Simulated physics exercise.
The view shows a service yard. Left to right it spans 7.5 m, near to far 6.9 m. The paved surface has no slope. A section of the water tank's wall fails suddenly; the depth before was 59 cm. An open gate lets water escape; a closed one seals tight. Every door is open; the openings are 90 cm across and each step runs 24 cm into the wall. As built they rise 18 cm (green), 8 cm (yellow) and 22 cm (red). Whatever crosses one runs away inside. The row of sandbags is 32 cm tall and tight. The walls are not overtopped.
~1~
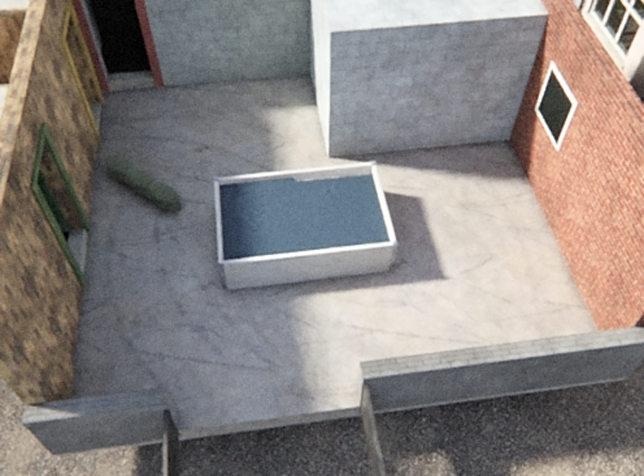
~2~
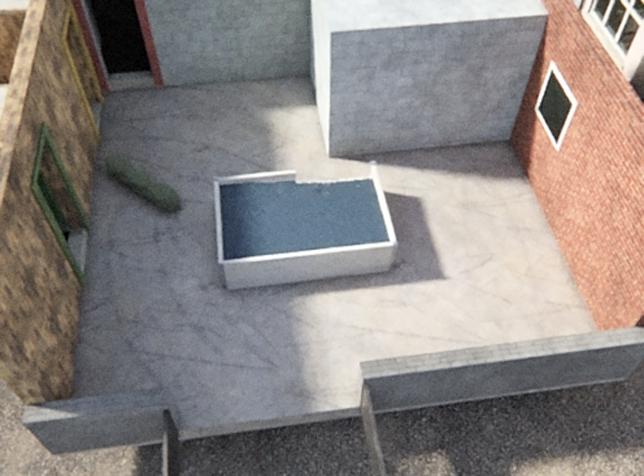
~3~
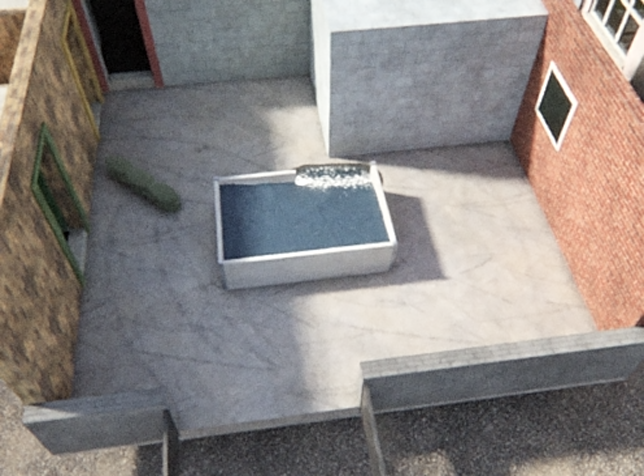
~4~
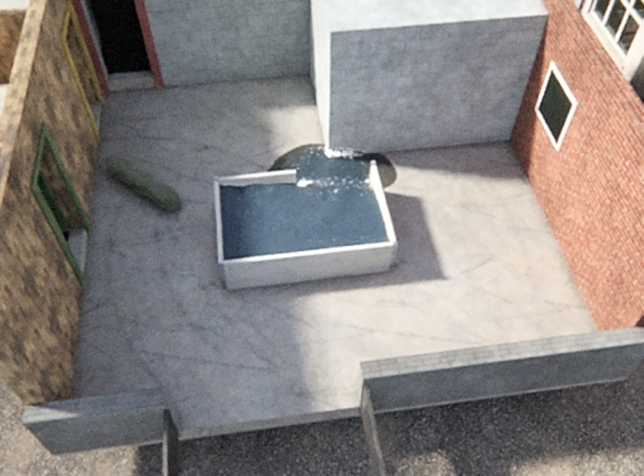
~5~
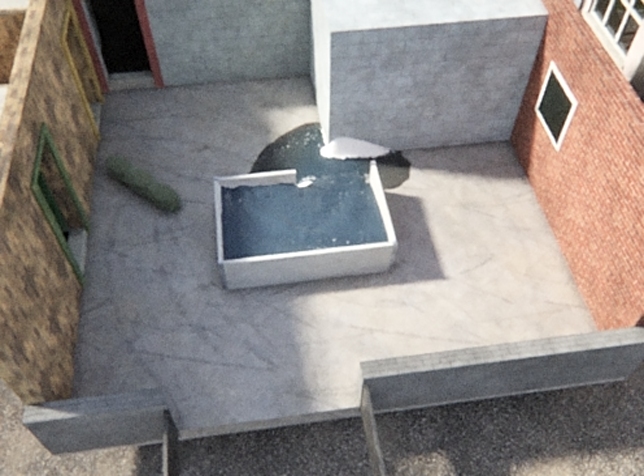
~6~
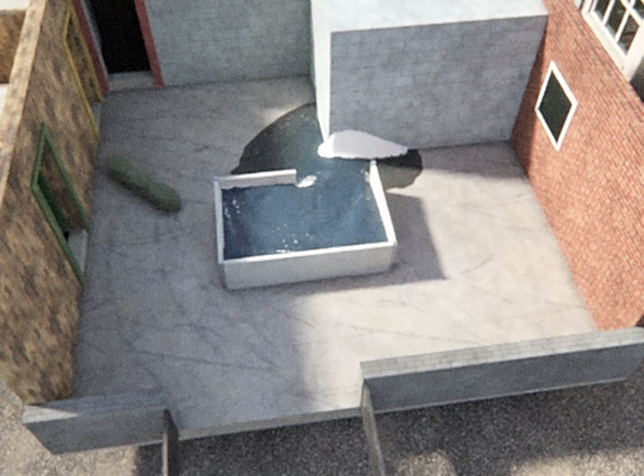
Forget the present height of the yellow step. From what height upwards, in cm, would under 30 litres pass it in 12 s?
About 14 cm.
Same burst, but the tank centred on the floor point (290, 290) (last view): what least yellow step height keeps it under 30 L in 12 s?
About 14.0 cm.
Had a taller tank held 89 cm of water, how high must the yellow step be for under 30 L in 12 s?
Then roughly 25 cm.
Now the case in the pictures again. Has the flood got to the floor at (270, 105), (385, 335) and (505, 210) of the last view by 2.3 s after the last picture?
In turn: Wet, still dry, flooded.
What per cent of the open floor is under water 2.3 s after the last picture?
About 40 per cent.
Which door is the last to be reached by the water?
The green one.
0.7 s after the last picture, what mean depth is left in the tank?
About 39 cm.
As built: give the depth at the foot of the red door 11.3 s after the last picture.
About 6.5 cm.
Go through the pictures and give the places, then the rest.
The first frame shows the water tank at (302, 213) is whole and still, 59 cm deep; the yellow door at (84, 77) is dry.
In the second frame, water pours out on the far side and has run 0.2 m, to a hidden place; about 5 cm deep outside, 59 cm at the back.
In the third frame, the front is at (305, 168), 0.7 m from the gap on the far side; 0.9 m2 of floor is wet, 59 cm left at the back.
In the fourth frame, the gap is on the far side, the front 1.2 m out at (302, 149); the back of the water tank holds 59 cm.
In the fifth frame, the gap is on the far side, the front 1.8 m out at (314, 125); the back of the water tank holds 53 cm.
In the sixth frame, water pours out on the far side and has run 2.3 m, to (310, 107); about 6 cm deep outside, 49 cm at the back; 3.0 m in a straight line remain to the yellow door at (84, 77).
Then, 0.7 s after the last picture water covers 20 % of the floor, deepest (46 cm) near (341, 162); it has not reached the yellow door.
Then, 2.3 s after the last picture water covers 40 % of the floor, deepest (28 cm) near (341, 162); 10 cm at the yellow door, 0 litres in over its 8 cm step.
Then, 11.3 s after the last picture water covers 95 % of the floor, deepest (9 cm) near (70, 414); 7 cm at the yellow door, 128 litres in over its 8 cm step.
At the yellow door as built, the water peaked near 19 cm, 3.1 s after the last picture.
With a step of 12 cm, 51 litres would have come in within the 12 s; with 16 cm, 16 litres. So under 30 litres takes about 14 cm.
